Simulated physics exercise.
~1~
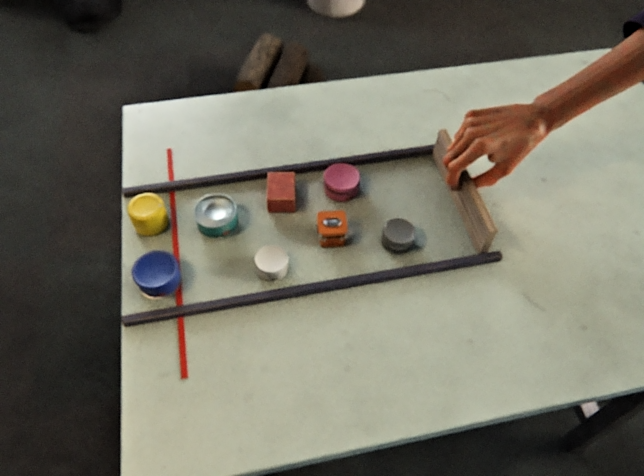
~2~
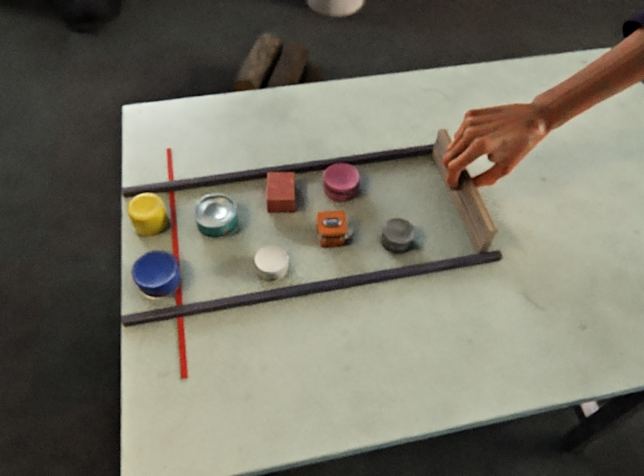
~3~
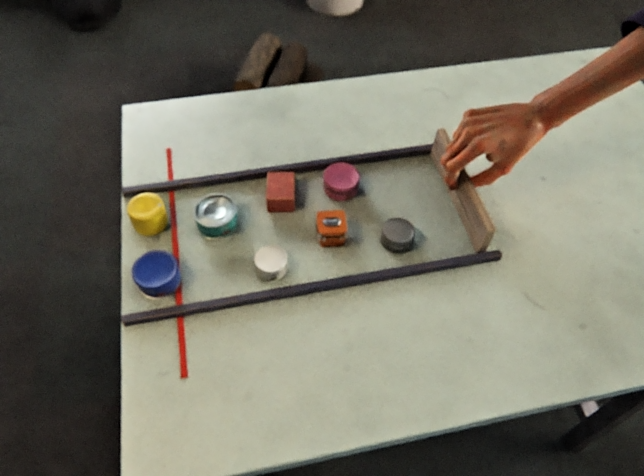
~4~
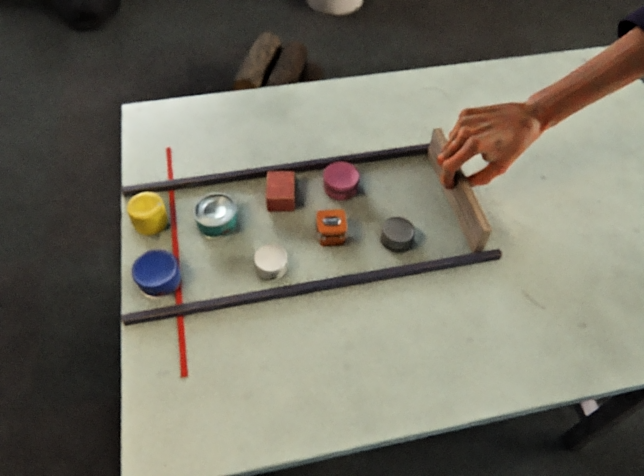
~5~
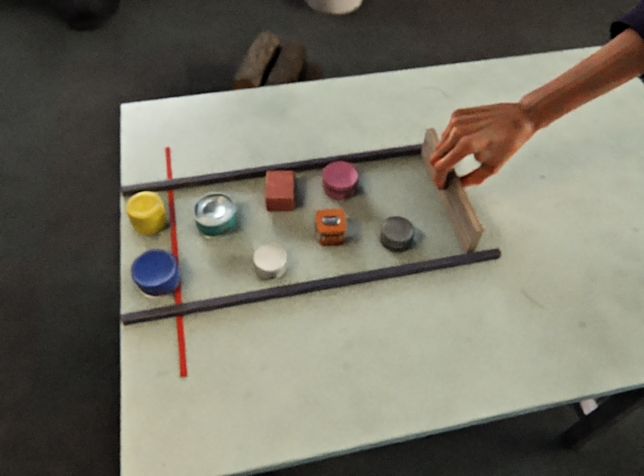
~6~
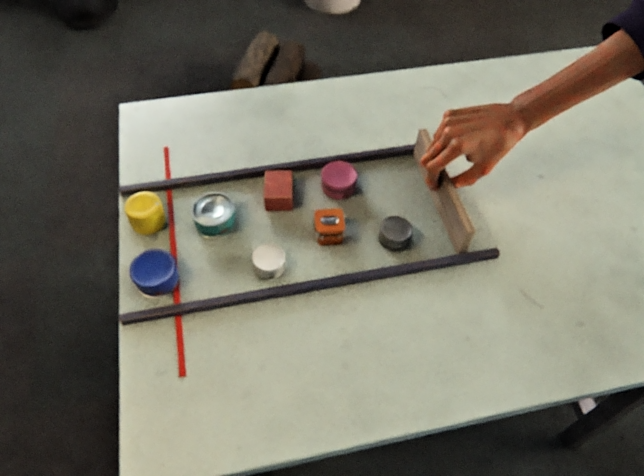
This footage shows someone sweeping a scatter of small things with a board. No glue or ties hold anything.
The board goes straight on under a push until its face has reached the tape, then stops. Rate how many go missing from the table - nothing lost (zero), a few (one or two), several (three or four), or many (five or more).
A few, one or two.
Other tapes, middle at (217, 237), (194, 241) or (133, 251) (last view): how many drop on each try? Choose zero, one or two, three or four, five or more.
Not one; either one or two; five or over.
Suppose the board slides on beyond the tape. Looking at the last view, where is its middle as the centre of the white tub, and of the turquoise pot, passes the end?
The middle is at (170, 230) when it's the white tub, and at (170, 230) when it's the turquoise pot.
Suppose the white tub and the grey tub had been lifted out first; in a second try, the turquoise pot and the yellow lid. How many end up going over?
Try one: 1; try two: 1.
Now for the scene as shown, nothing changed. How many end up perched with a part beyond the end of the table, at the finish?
3, I think.
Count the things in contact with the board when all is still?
3.
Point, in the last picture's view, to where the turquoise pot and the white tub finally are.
You'll find the first one at (121, 257) and the second at (123, 293).
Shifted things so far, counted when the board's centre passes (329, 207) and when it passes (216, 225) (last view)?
Note: First position 4; second position 8.
A little later, none off yet; yellow lid at rest near (146, 213); blue tin at rest near (155, 274); turquoise pot at rest near (214, 215).
Next, none off yet; yellow lid at rest near (146, 213); blue tin at rest near (155, 274); turquoise pot shifted about its own width near (183, 229).
When it is over, the number that fall off is one or two; down, blue tin and yellow lid.
